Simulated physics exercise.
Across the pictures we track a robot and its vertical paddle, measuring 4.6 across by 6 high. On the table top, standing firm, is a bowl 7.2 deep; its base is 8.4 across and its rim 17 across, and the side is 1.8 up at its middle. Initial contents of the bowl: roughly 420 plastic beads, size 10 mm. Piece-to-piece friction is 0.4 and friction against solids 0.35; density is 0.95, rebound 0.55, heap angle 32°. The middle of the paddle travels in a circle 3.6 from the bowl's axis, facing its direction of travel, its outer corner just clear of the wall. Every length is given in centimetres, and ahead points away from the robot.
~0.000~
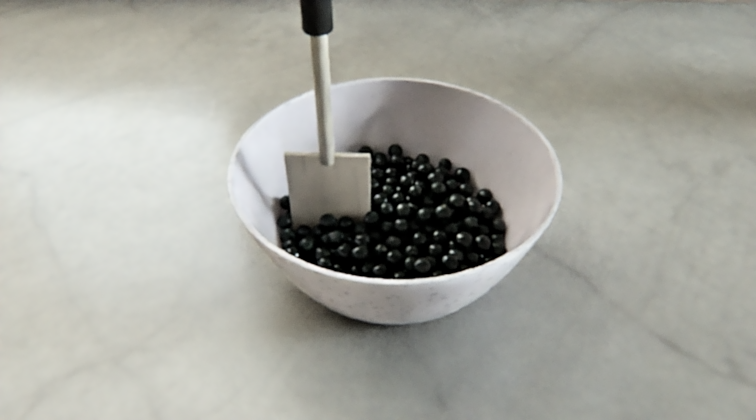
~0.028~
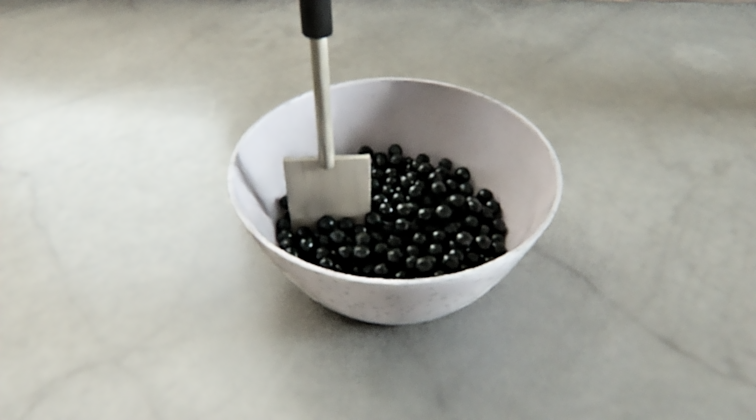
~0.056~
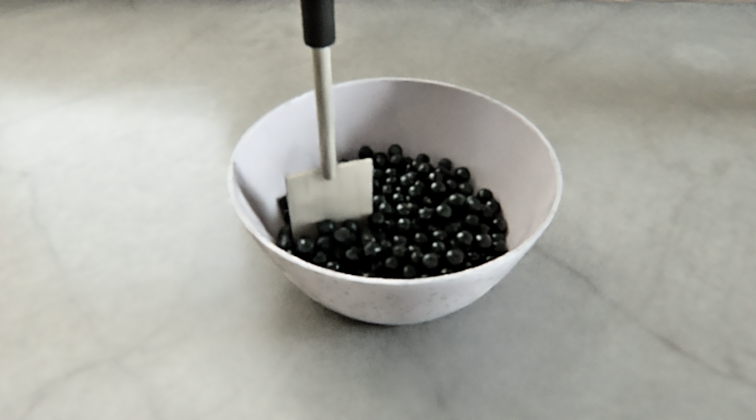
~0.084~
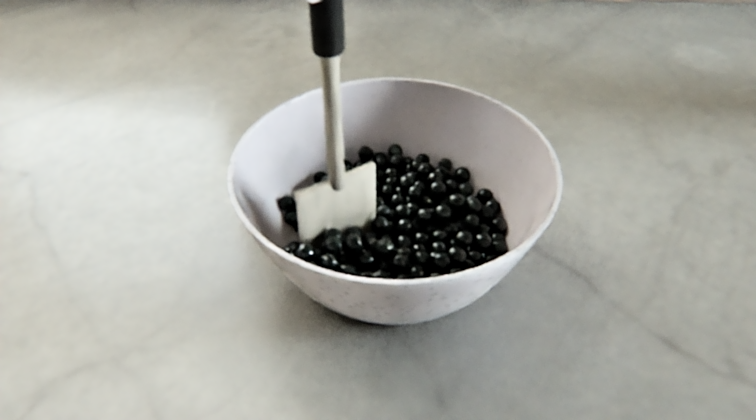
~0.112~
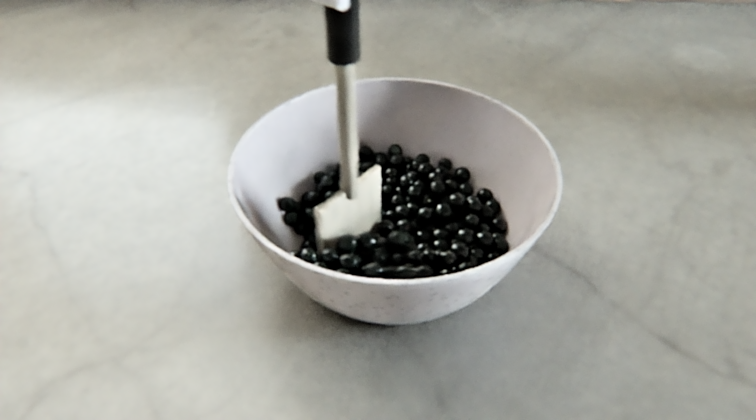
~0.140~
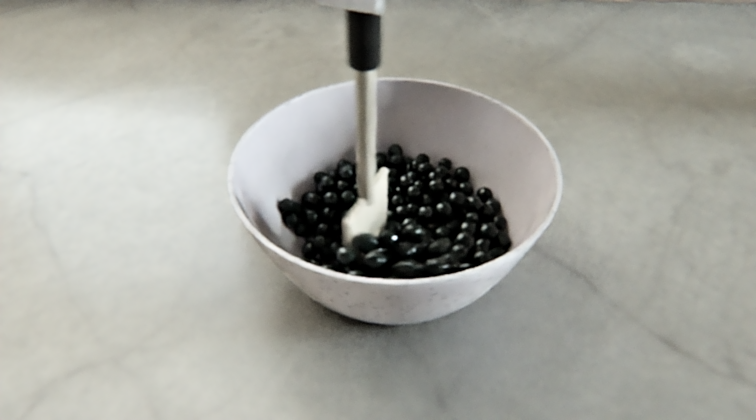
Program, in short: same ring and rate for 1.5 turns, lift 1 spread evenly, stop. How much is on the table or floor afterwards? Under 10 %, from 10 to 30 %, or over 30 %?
Under 10 %.
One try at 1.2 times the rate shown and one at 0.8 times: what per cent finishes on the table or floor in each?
5 % and 0 %.
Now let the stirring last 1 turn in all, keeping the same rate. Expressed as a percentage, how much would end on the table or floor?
Estimate: About 0 percent.
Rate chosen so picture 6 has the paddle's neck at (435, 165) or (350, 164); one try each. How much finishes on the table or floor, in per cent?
Well, about 30 percent the first time and about 0 percent the second.
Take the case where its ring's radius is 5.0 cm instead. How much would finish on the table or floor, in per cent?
It would be near 0 per cent.
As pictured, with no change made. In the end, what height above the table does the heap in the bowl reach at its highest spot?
About 6.5 centimetres.
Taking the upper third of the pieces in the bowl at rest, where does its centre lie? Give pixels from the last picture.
It is centred near (446, 175).
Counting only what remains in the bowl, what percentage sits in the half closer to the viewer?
Some 35 per cent.
By 0.46 s, 253° round, highest piece 8 above the table; 419 in the bowl, 2 in flight or on the tool.
By 0.78 s, 77° round, highest piece 8 above the table; 416 in the bowl, 5 on the table or floor.
By 1.14 s, 180° round, highest piece 7 above the table; 414 in the bowl, 6 on the table or floor, 1 in flight or on the tool.
By 1.84 s, 180° round, highest piece 7 above the table; 414 in the bowl, 7 on the table or floor.
Final count, 414 in the bowl, 7 on the table or floor. That is 2 % on the table or floor.
